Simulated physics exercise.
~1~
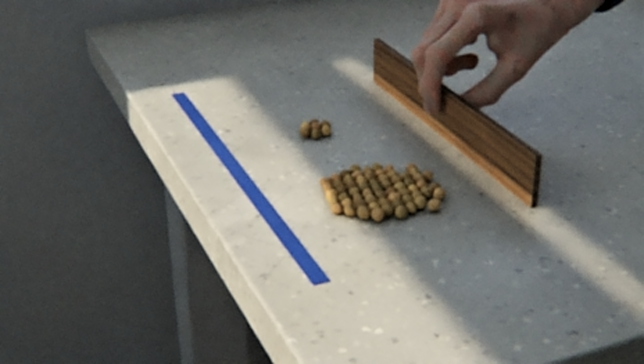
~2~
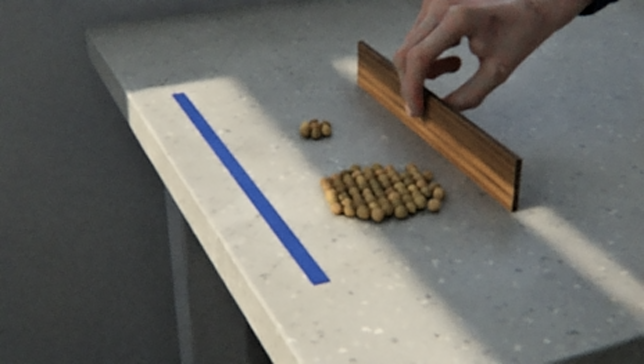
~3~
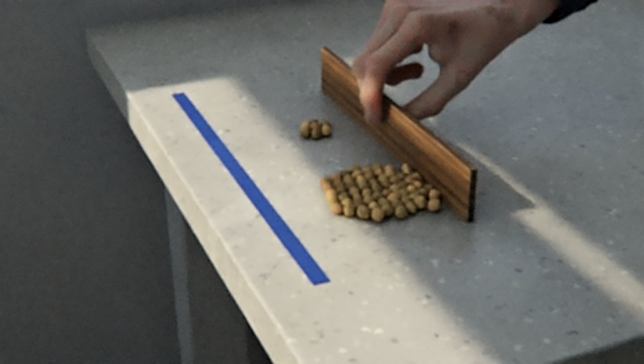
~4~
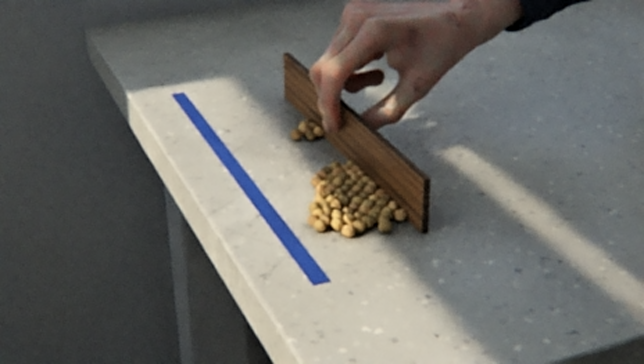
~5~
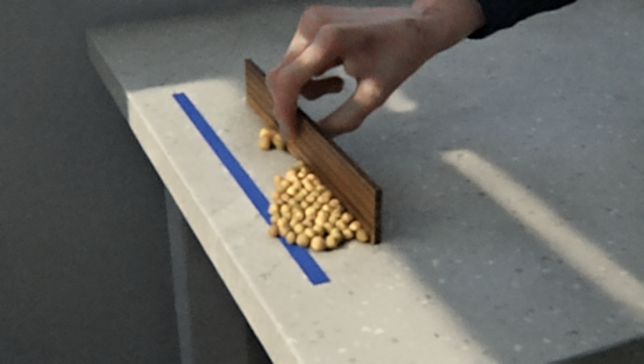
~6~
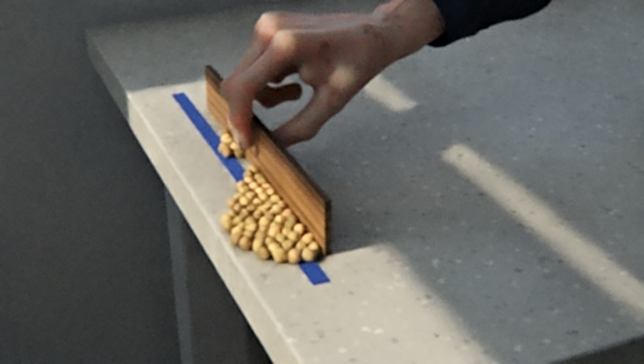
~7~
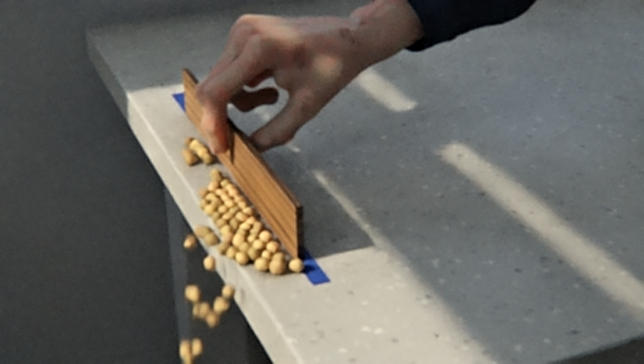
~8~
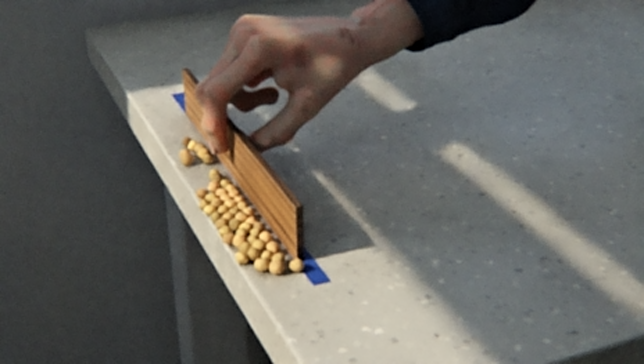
On a speckled tabletop, a hand sweeps beige beads left with a wooden strip, spilling some.
